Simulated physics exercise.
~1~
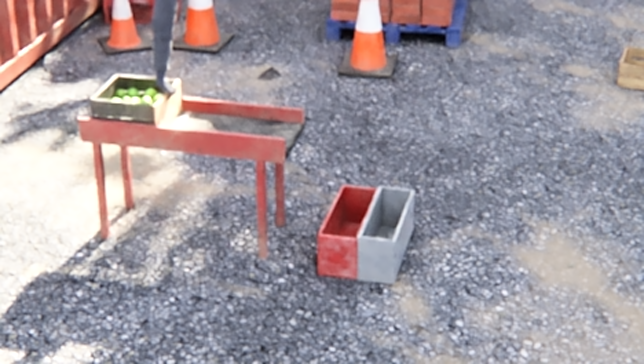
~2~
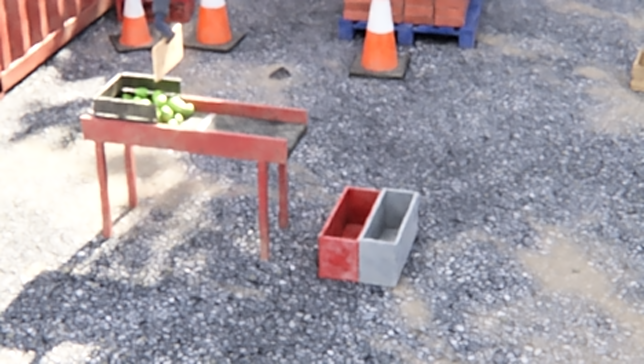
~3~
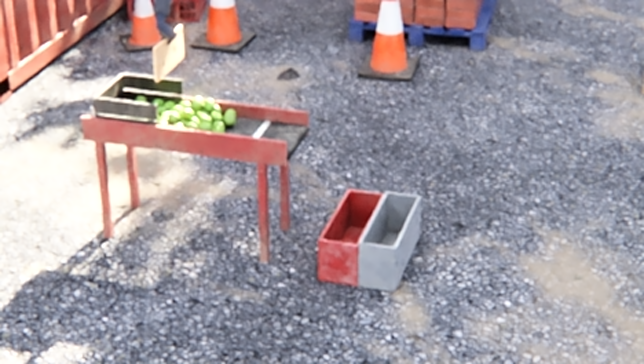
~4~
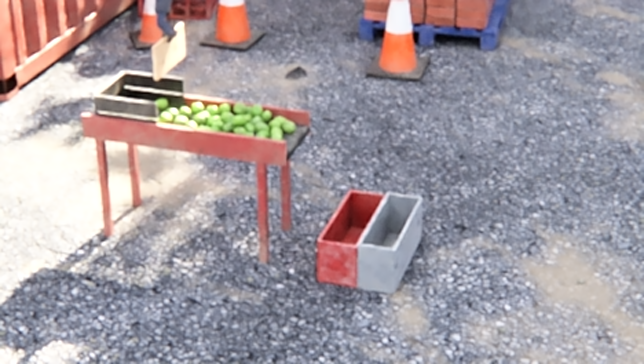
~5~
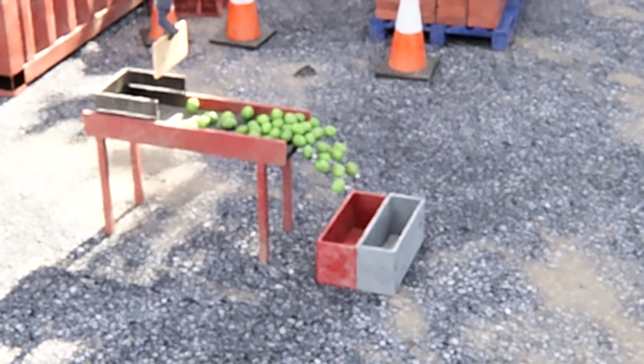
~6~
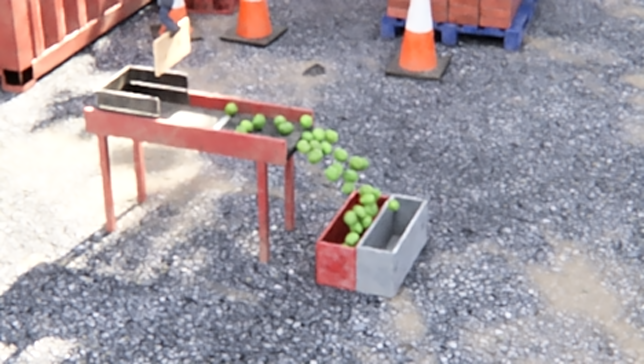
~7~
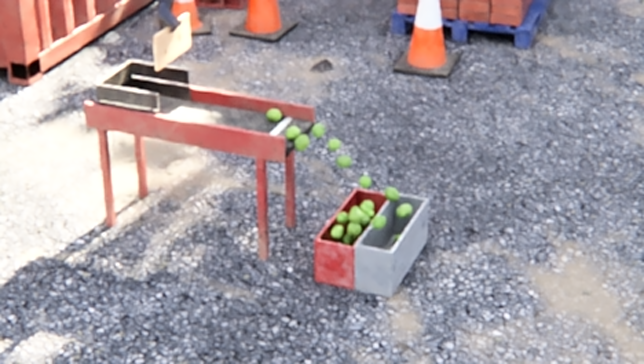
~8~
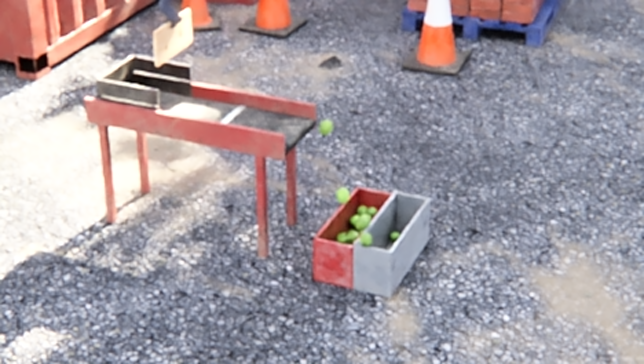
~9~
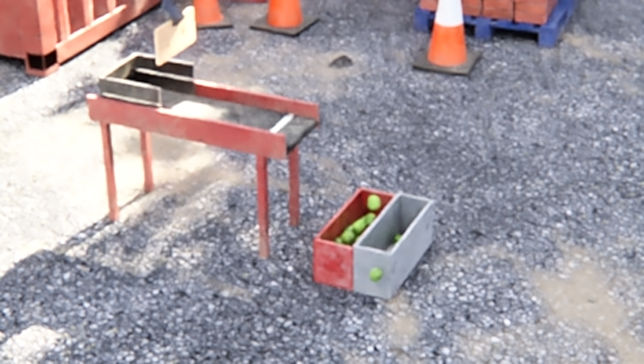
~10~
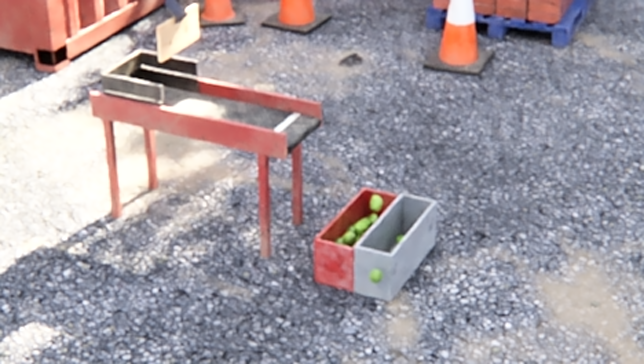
On a gravel yard, limes ride off a belt, mostly into the red bin.
